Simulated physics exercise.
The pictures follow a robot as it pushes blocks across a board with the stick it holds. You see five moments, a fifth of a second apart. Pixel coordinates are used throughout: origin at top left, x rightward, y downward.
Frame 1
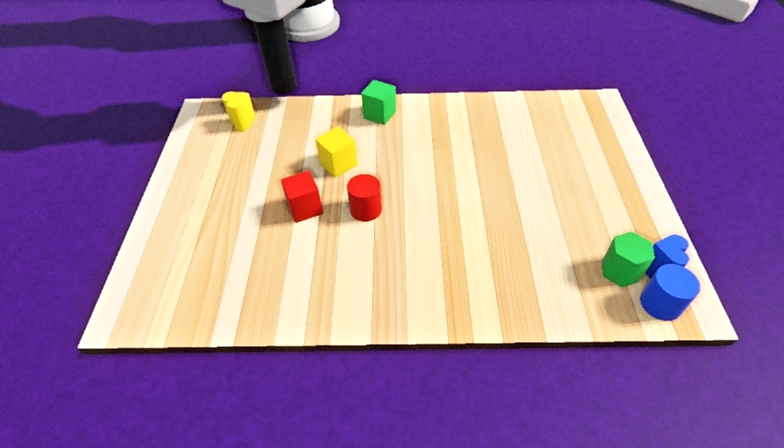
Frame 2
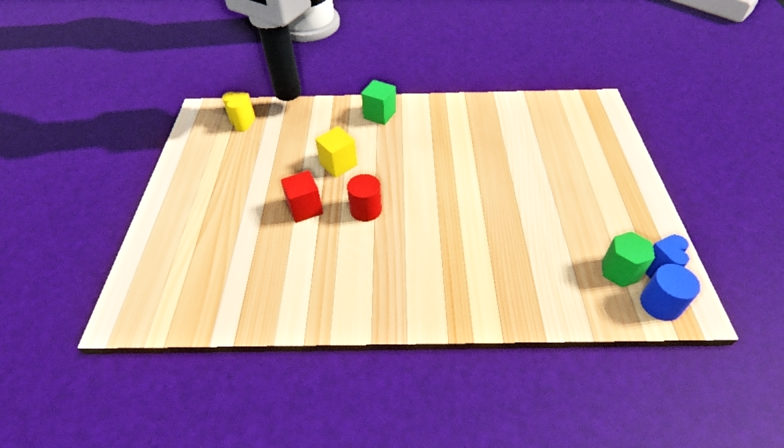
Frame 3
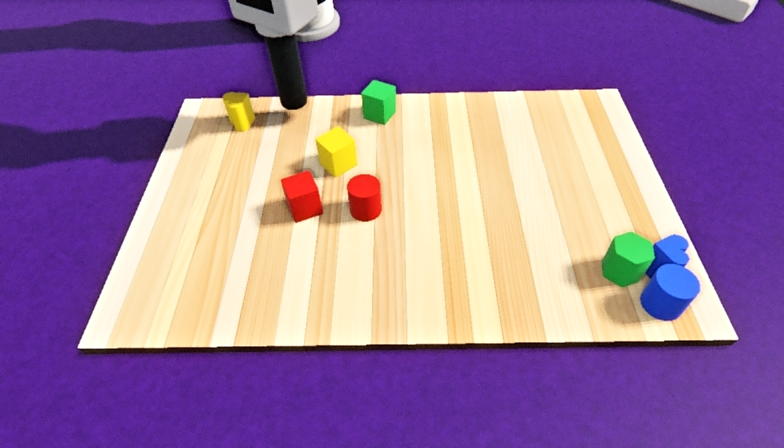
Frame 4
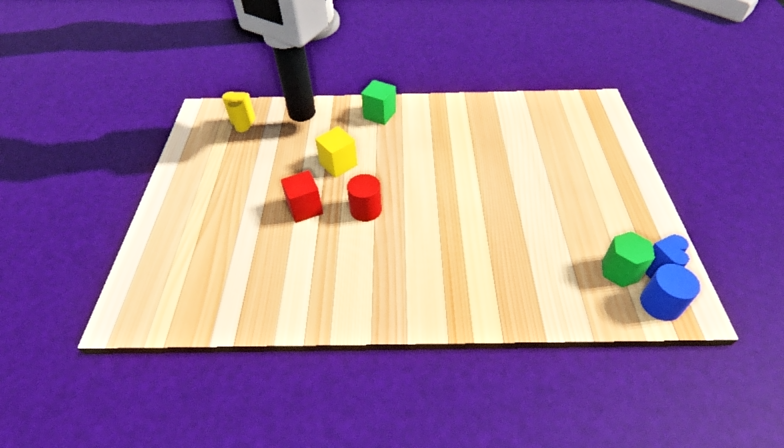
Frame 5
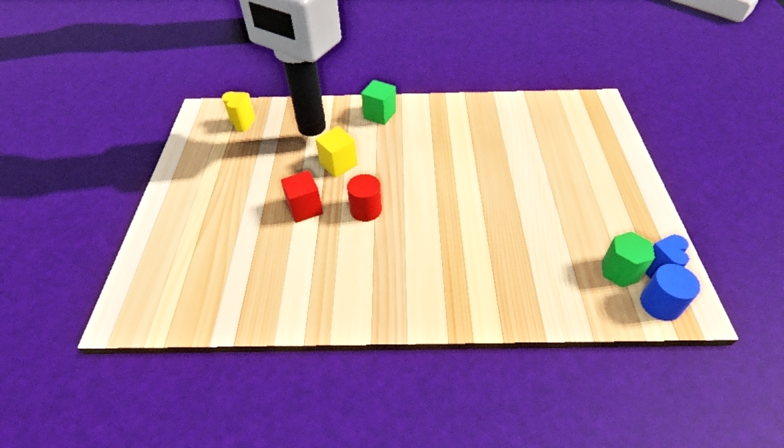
A black stick on a robot arm moves down and slightly right toward the yellow square block.
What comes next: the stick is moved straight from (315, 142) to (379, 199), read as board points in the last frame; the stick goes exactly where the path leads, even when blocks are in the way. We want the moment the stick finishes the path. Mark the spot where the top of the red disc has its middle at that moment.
Around (381, 224).
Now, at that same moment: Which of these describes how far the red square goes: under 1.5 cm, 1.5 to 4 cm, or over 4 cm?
It moves only a bit, under 1.5 cm.
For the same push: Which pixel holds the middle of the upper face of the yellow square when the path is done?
The top centre is at (389, 197).
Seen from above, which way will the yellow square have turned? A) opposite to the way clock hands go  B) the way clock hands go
I'll go with B - the way clock hands go.
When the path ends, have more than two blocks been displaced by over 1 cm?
No
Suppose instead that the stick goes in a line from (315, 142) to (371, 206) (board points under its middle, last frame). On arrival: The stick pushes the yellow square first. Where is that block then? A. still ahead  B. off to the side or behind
Answer: A.
The first path, step by step. One third of the way, stick (333, 146); yellow square (348, 151).
Two thirds of the way, stick (354, 165); yellow square (367, 173), turned 20° clockwise; red disc (370, 198).
At the end, stick (378, 186); red square in place; yellow square (389, 197), turned 35° clockwise; red disc (381, 224).
